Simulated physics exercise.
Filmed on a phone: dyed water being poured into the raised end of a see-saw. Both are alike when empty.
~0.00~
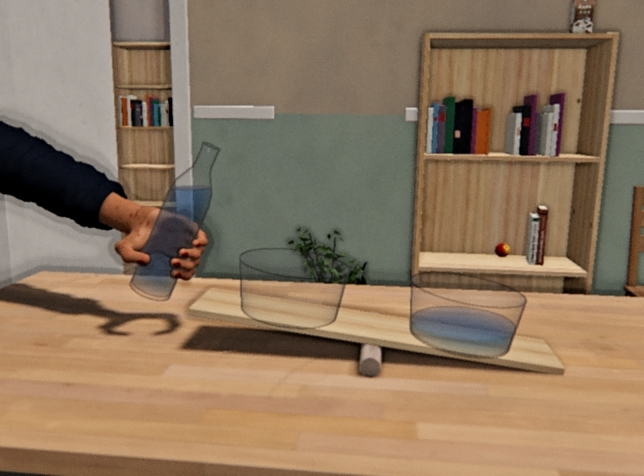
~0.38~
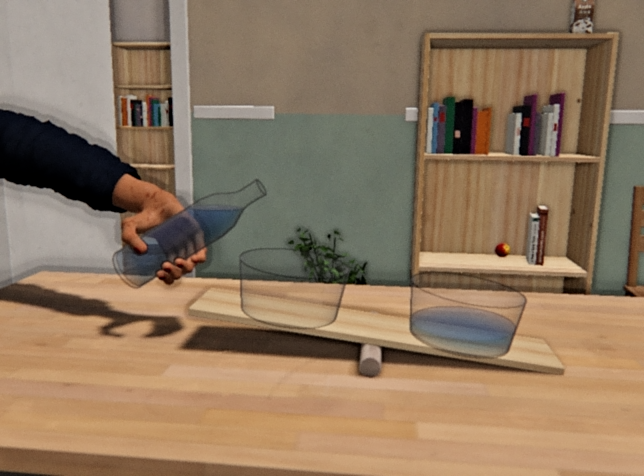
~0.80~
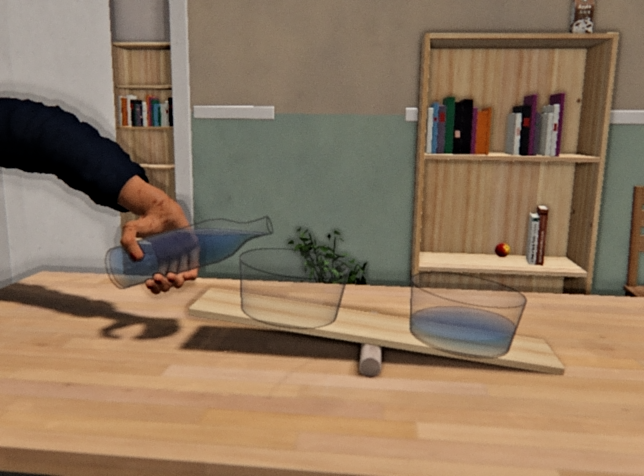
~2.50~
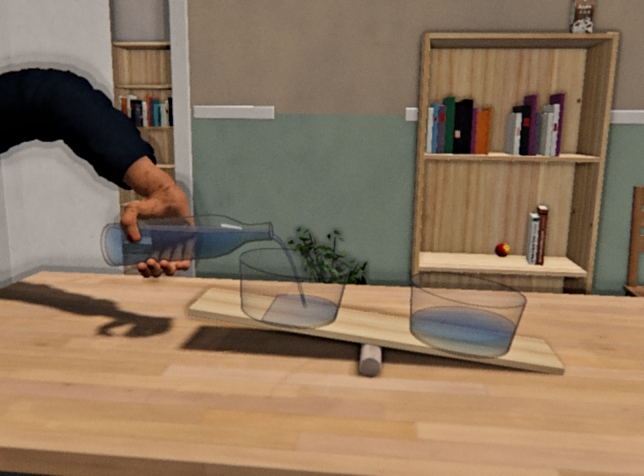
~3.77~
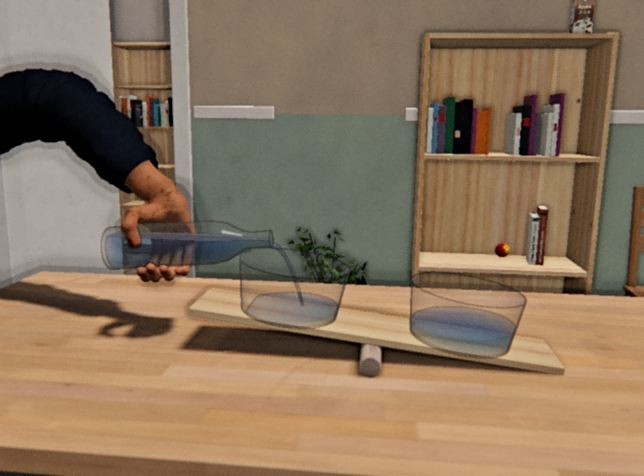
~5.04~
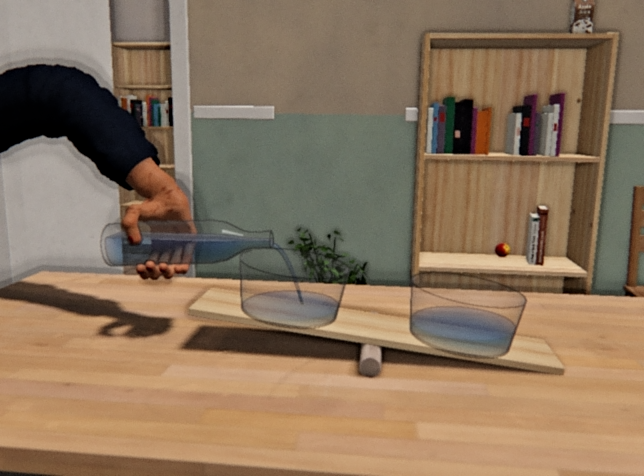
A hand tilts a bottle and pours blue water into the see-saw's raised left tub.
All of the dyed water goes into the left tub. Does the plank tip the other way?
In the end the plank tips the other way.
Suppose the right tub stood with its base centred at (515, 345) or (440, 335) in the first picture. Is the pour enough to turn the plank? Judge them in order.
In turn: Keeps its lean, swings across.
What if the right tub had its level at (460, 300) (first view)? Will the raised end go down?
Then: Remains as it is.
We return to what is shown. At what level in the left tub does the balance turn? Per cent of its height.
Near 30 in a hundred.
By 10.7 s, the left tub is about a quarter full; the plank leans as before.
By 15.1 s, the left tub is about a third full; the plank has swung over, and that end is down.
By 18.6 s, the left tub is about half full; the plank has swung over, and that end is down.
